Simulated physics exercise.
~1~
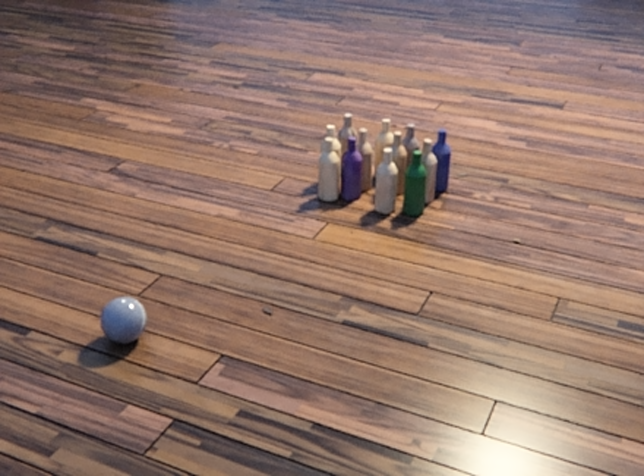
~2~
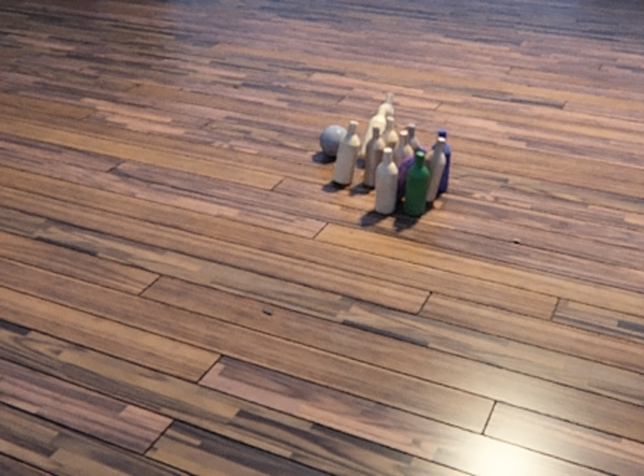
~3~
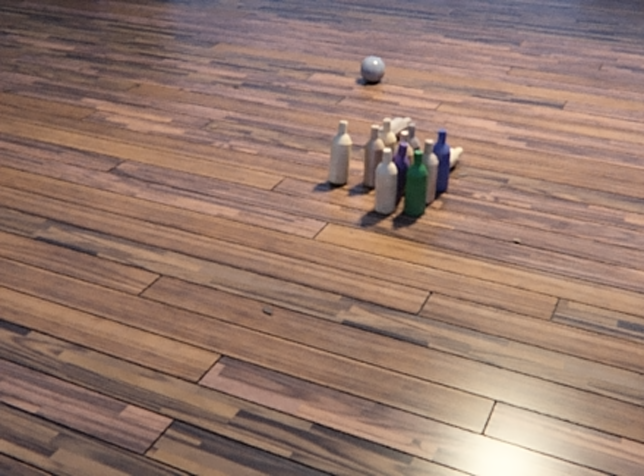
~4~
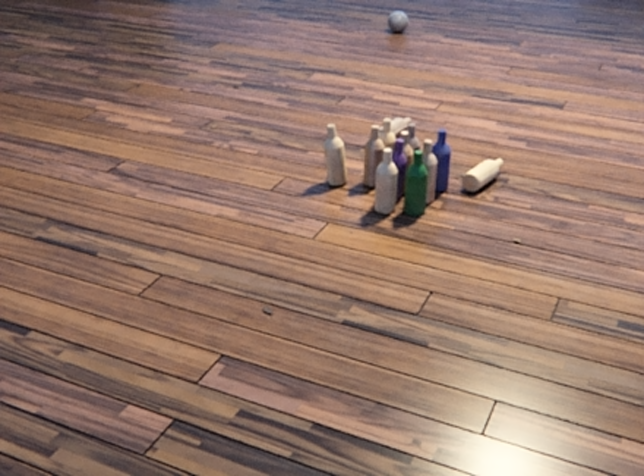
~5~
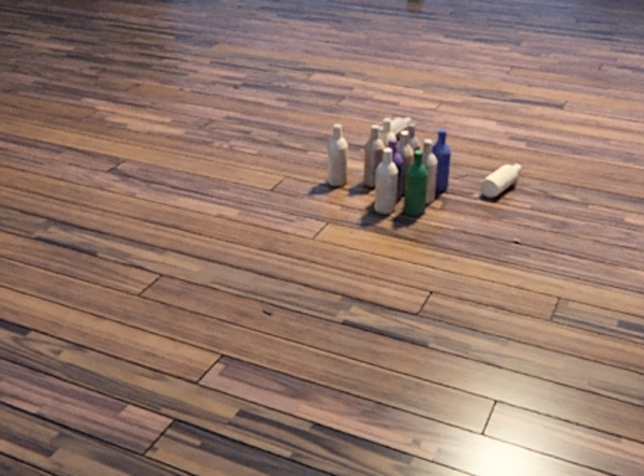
Grey ball rolling into clustered bottle-shaped skittles on a wooden floor, knocking a couple over and rolling away as most stay standing.
